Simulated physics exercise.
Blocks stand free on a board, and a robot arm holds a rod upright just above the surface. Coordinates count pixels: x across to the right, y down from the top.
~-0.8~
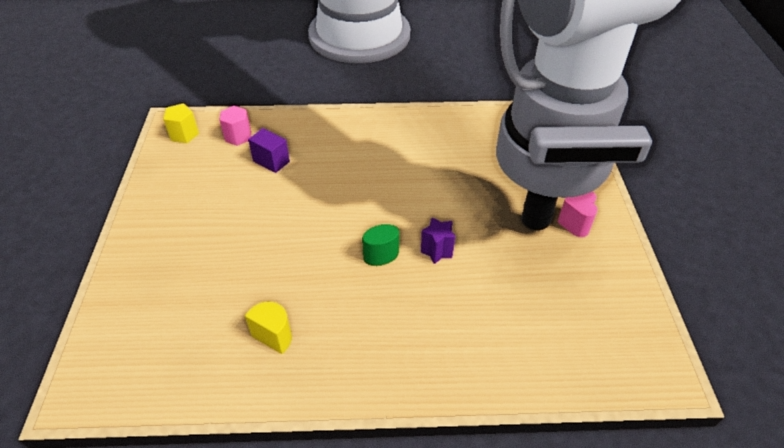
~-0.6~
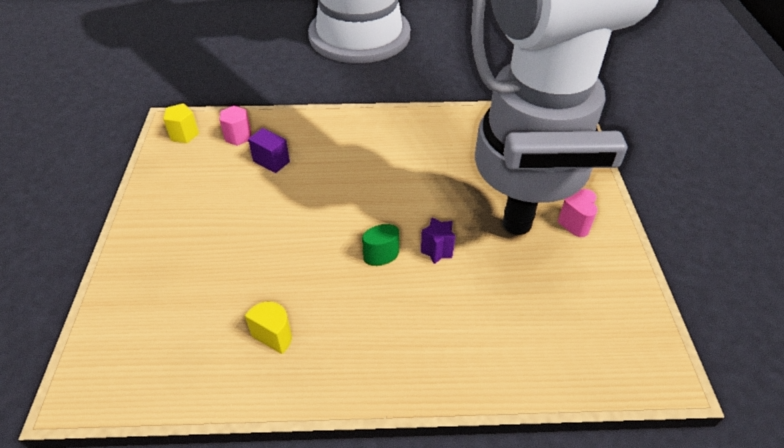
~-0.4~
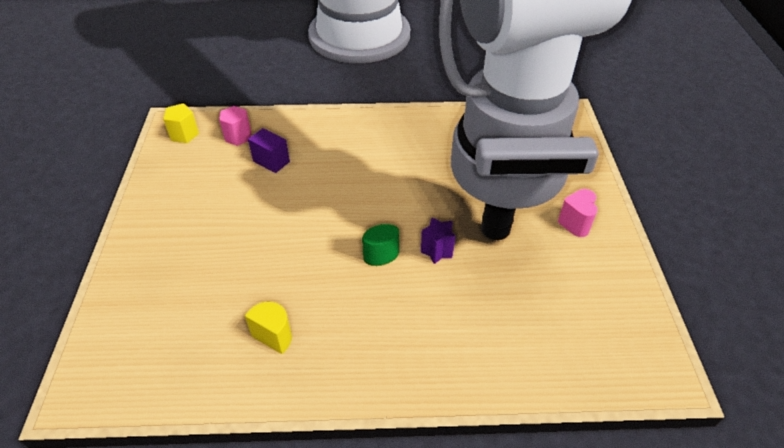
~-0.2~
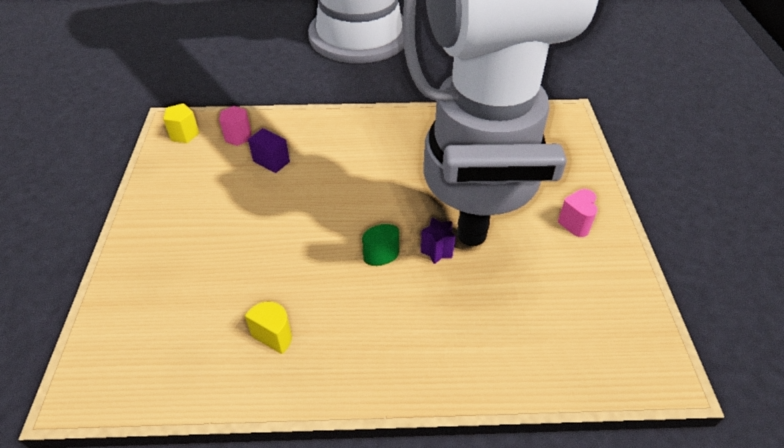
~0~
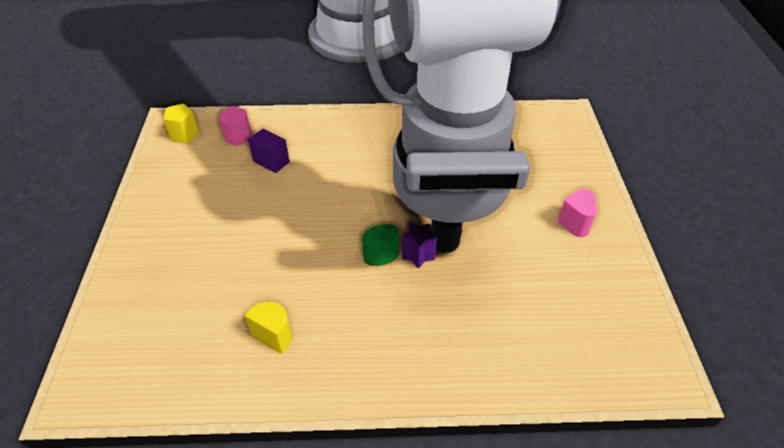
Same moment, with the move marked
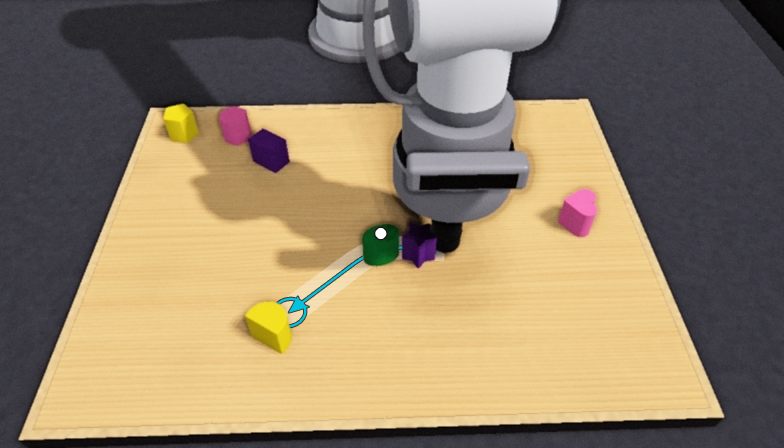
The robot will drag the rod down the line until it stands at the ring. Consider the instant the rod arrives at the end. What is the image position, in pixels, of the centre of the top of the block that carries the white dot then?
Its top face will be centred at roughly (245, 259).
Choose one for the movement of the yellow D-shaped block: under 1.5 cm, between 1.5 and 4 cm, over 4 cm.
Of the three bands, it's under 1.5 cm.
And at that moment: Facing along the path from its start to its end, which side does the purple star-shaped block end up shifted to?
It goes toward the right-hand side.
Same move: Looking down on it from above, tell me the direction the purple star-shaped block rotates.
Clockwise from above.
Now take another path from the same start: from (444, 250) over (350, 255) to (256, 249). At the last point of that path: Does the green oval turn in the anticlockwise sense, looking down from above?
It seems so.
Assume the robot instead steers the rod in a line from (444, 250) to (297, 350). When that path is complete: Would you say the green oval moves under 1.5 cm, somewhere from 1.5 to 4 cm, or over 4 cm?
Its final spot will lie 1.5 to 4 cm from the current one.
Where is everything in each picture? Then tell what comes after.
Rod tip at (535, 221); block tops, yellow D-shaped block at (268, 315); green oval at (381, 234); purple star-shaped block at (439, 229), in the first frame.
Rod at (517, 225); blocks unchanged, in the second frame.
Rod at (496, 230); blocks unchanged, in the third frame.
Rod at (472, 236); blocks unchanged, in the fourth frame.
Rod at (445, 243); yellow D-shaped block at (268, 315); green oval at (381, 234); purple star-shaped block at (420, 233), in the fifth frame.
Path on the board, from (444, 250) via (386, 249) and (337, 276), ending at (289, 312); the dot is on the green oval.
The first path, step by step. One third of the way, rod at (385, 242); green oval at (330, 239); purple star-shaped block at (360, 238), turned 15° anticlockwise.
Two thirds of the way, rod at (336, 270); green oval at (275, 256); purple star-shaped block at (305, 262).
At the end, rod at (287, 306); yellow D-shaped block in place; green oval at (245, 259), turned 35° clockwise; purple star-shaped block at (260, 279), turned 45° clockwise.
